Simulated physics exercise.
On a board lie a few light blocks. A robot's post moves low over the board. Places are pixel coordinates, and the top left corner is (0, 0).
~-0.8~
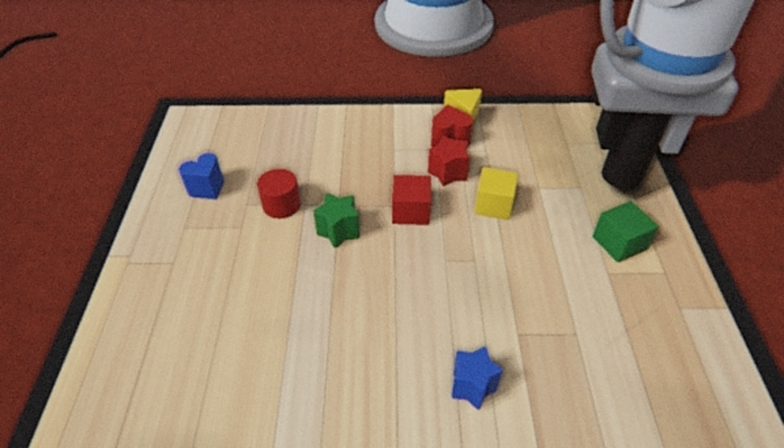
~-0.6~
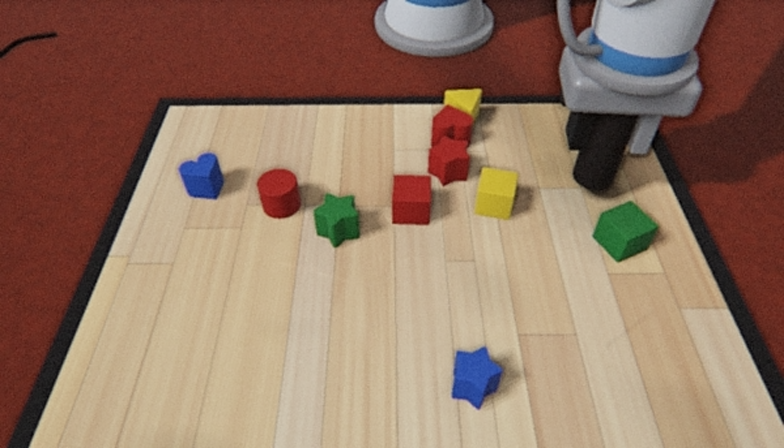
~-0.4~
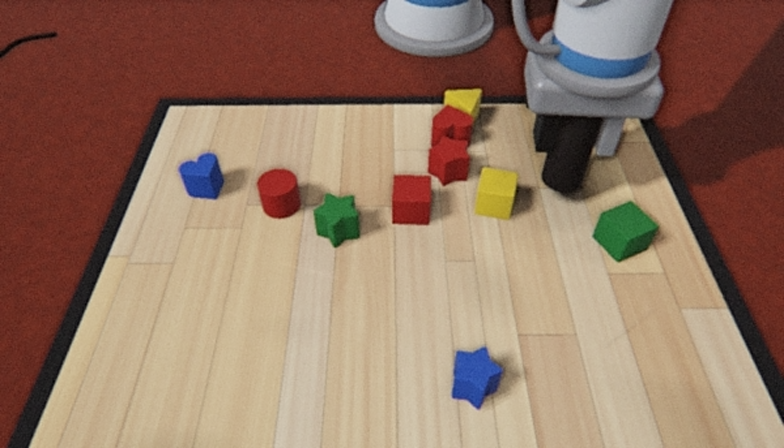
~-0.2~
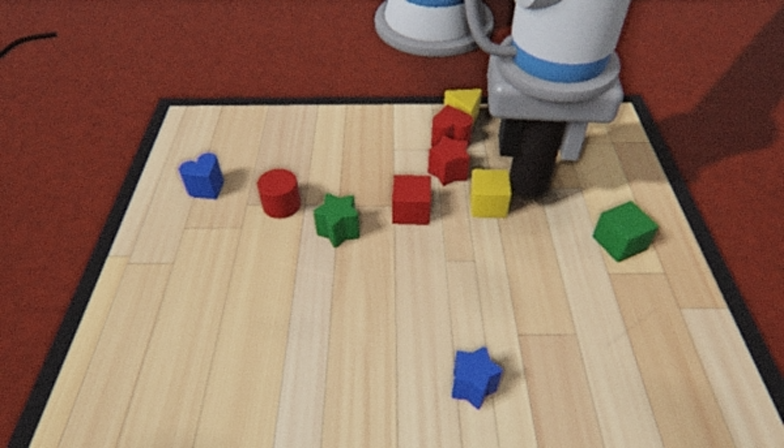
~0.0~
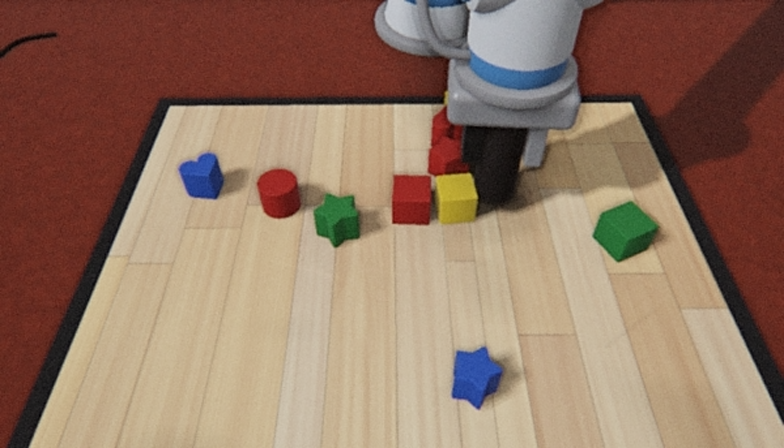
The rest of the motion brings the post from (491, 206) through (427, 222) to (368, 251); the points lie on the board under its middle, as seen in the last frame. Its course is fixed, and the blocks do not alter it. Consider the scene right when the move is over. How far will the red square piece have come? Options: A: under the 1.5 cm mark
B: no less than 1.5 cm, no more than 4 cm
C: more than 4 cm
Option C.
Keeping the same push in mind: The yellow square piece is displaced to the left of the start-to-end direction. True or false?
It is false.
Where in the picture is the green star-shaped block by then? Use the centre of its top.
Expect it around (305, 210).
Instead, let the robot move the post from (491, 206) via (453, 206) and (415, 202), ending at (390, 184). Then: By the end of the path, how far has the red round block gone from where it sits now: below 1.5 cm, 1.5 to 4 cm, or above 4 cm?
It goes hardly anywhere, under 1.5 cm.
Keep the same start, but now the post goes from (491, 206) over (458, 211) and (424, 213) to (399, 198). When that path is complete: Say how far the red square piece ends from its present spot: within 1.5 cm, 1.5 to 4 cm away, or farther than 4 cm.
Once the path is done, the red square piece lies more than 4 cm from its present place.
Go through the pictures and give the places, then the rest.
The first picture shows post's lower end at (622, 176); green star-shaped block at (337, 207); red square piece at (412, 187); red star-shaped block at (451, 148); yellow square piece at (498, 181).
The second picture shows post at (592, 177); blocks still.
The third picture shows post at (561, 179); blocks still.
The fourth picture shows post at (529, 183); yellow square piece at (492, 181).
The fifth picture shows post at (494, 189); green star-shaped block at (337, 207); red square piece at (412, 187); red star-shaped block at (451, 148); yellow square piece at (457, 186).
The first path, step by step. One third of the way, post at (450, 200); red square piece at (373, 189); yellow square piece at (410, 194), turned 15° clockwise.
Two thirds of the way, post at (406, 213); green star-shaped block at (315, 209), turned 55° anticlockwise; red square piece at (336, 184), turned 25° clockwise; yellow square piece at (366, 198), turned 35° clockwise.
At the end, post at (367, 235); green star-shaped block at (305, 210), turned 70° anticlockwise; red square piece at (326, 179), turned 40° clockwise; red star-shaped block still; yellow square piece at (349, 200), turned 55° clockwise.
